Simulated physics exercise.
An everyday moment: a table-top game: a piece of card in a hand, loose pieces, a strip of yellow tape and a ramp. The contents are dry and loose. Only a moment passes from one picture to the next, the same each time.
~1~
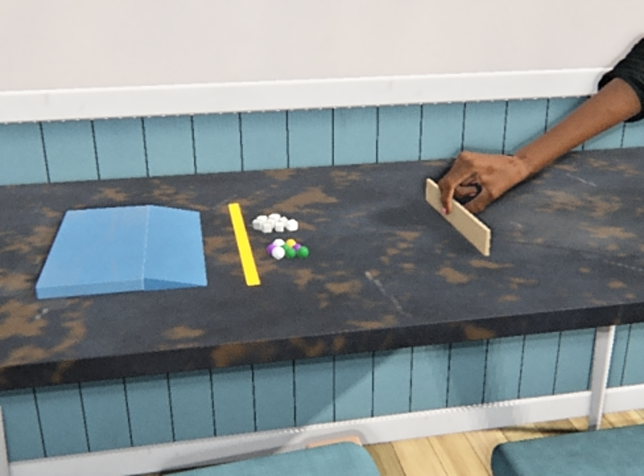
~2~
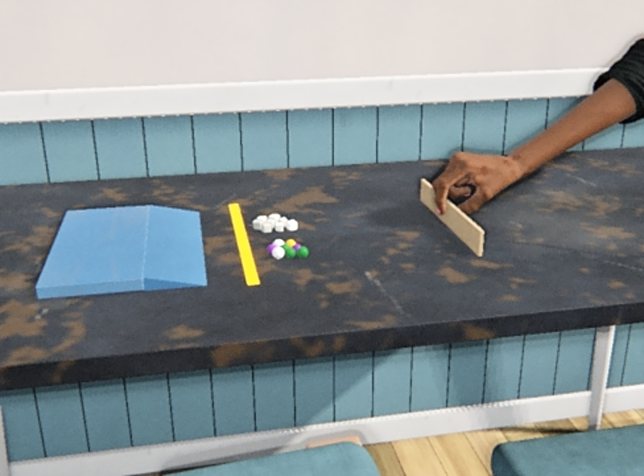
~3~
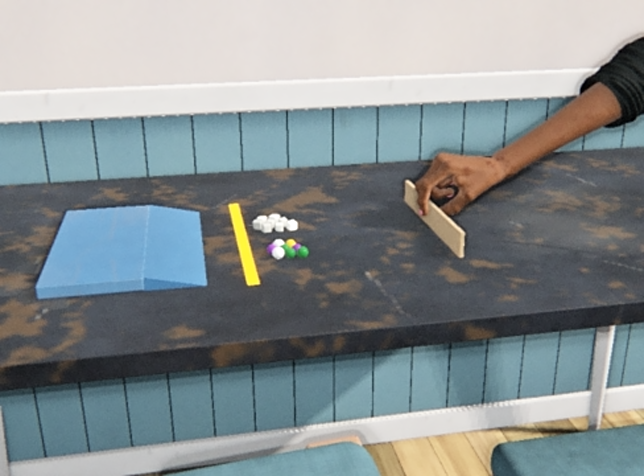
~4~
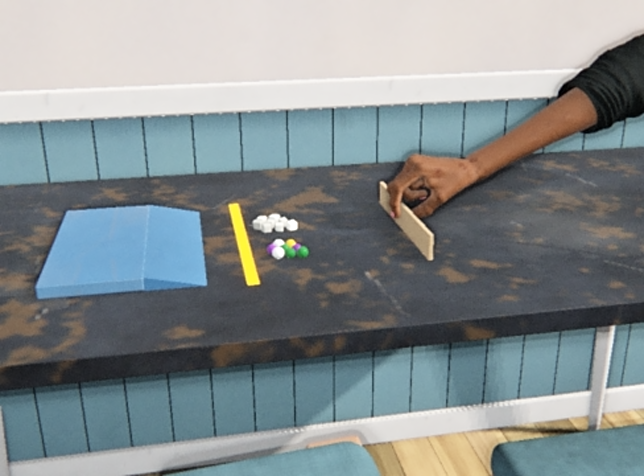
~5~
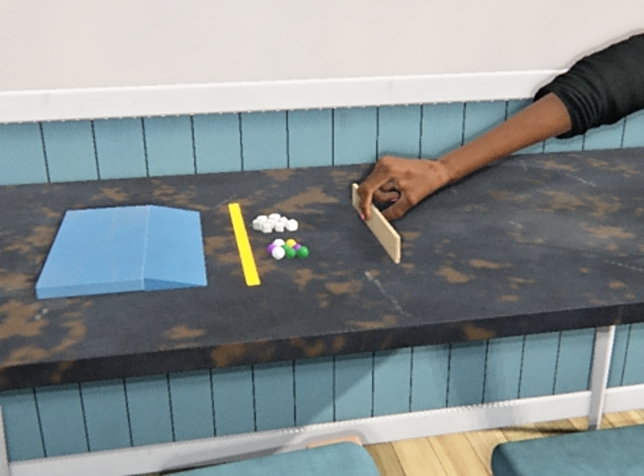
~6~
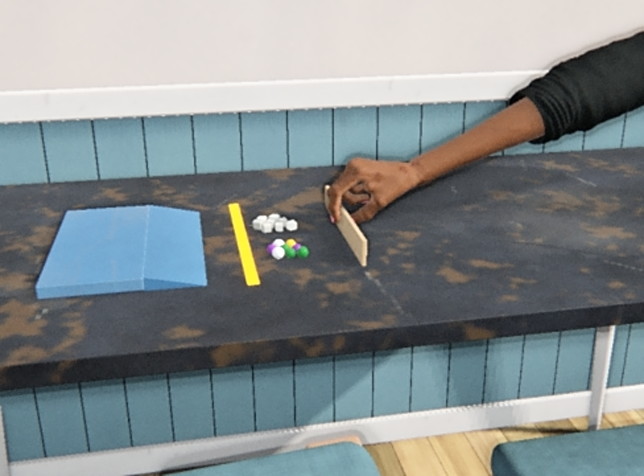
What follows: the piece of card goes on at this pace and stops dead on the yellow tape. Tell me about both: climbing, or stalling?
In the end the near batch gets up on to the slab, in part at least, and the far batch never reaches the slab.
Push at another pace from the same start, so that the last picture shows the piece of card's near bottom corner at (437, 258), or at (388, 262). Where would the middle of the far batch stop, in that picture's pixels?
First near (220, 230), then near (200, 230).
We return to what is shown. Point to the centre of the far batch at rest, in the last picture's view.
Close to (203, 231).
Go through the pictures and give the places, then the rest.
In the first frame, piece of card at (483, 238), at rest; yellow tape at (234, 208); top of the ramp at (144, 272); near batch at (284, 249), a few gumballs; far batch at (270, 224), a few sugar cubes.
In the second frame, piece of card at (476, 238); far batch at (270, 224).
In the third frame, piece of card at (457, 240); near batch at (284, 249).
In the fourth frame, piece of card at (427, 242); far batch at (270, 224).
In the fifth frame, piece of card at (394, 245); near batch at (284, 249).
In the sixth frame, piece of card at (361, 247); yellow tape at (234, 208); top of the ramp at (144, 272); near batch at (284, 249); far batch at (270, 224).
Then, 0.12 s after the last picture, piece of card still moving, near (280, 215); near batch all short of the ramp; far batch all short of the ramp.
Then, 0.25 s after the last picture, piece of card stopped at the yellow tape; near batch most on the ramp, a small part short of the ramp; far batch about a quarter on the ramp, most short of the ramp.
Then, 0.53 s after the last picture, piece of card stopped at the yellow tape; near batch all past the top; far batch most on the ramp, about a quarter short of the ramp.
By the end, piece of card stopped at the yellow tape; near batch all past the top; far batch none past the top, about a third on the ramp, about two thirds short of the ramp.
